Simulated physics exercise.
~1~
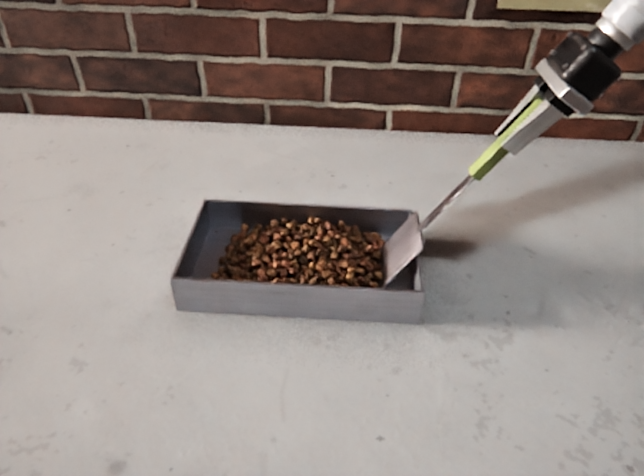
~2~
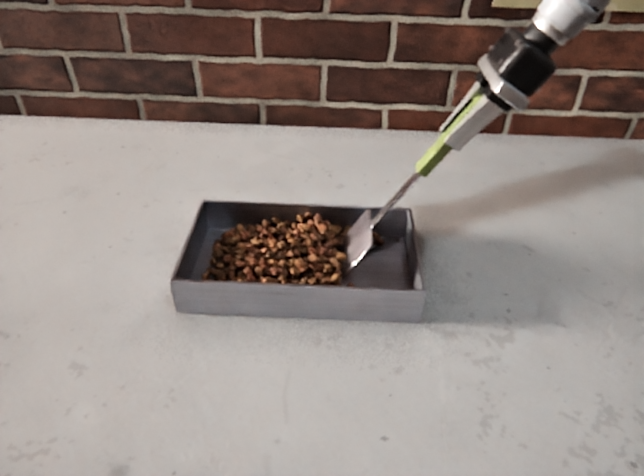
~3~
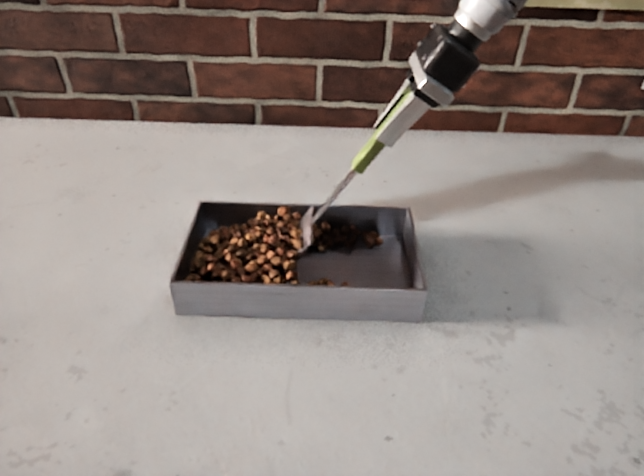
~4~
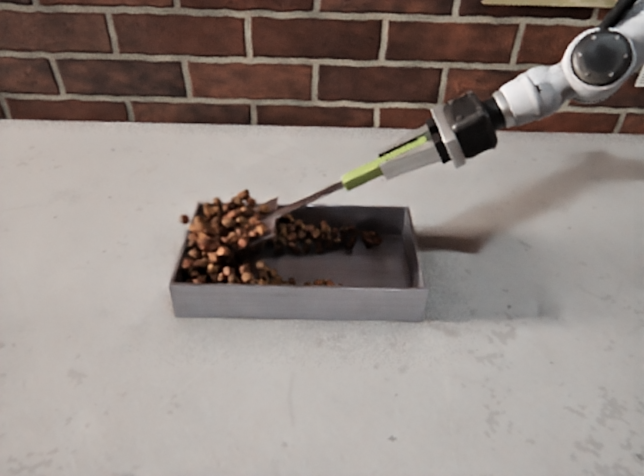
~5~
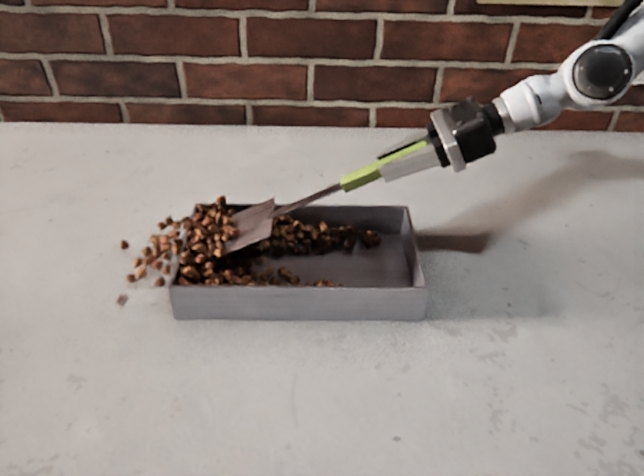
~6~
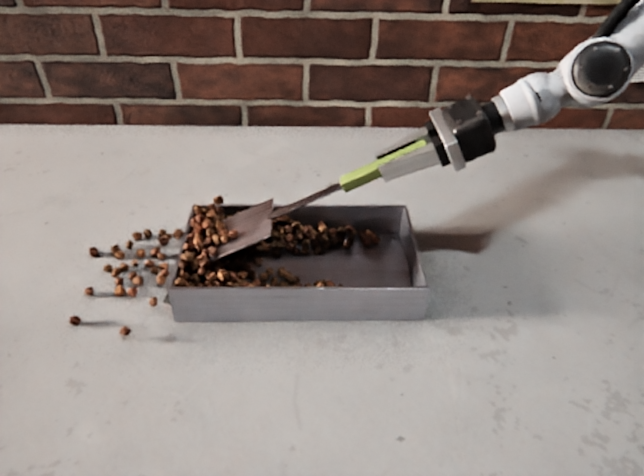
A robot arm pushes a flat metal paddle leftward through brown pellets in a gray rectangular tray, heaping them against the left end, then tilts flatter as some spill over the edge and scatter on the tabletop, while most remain in the tray.
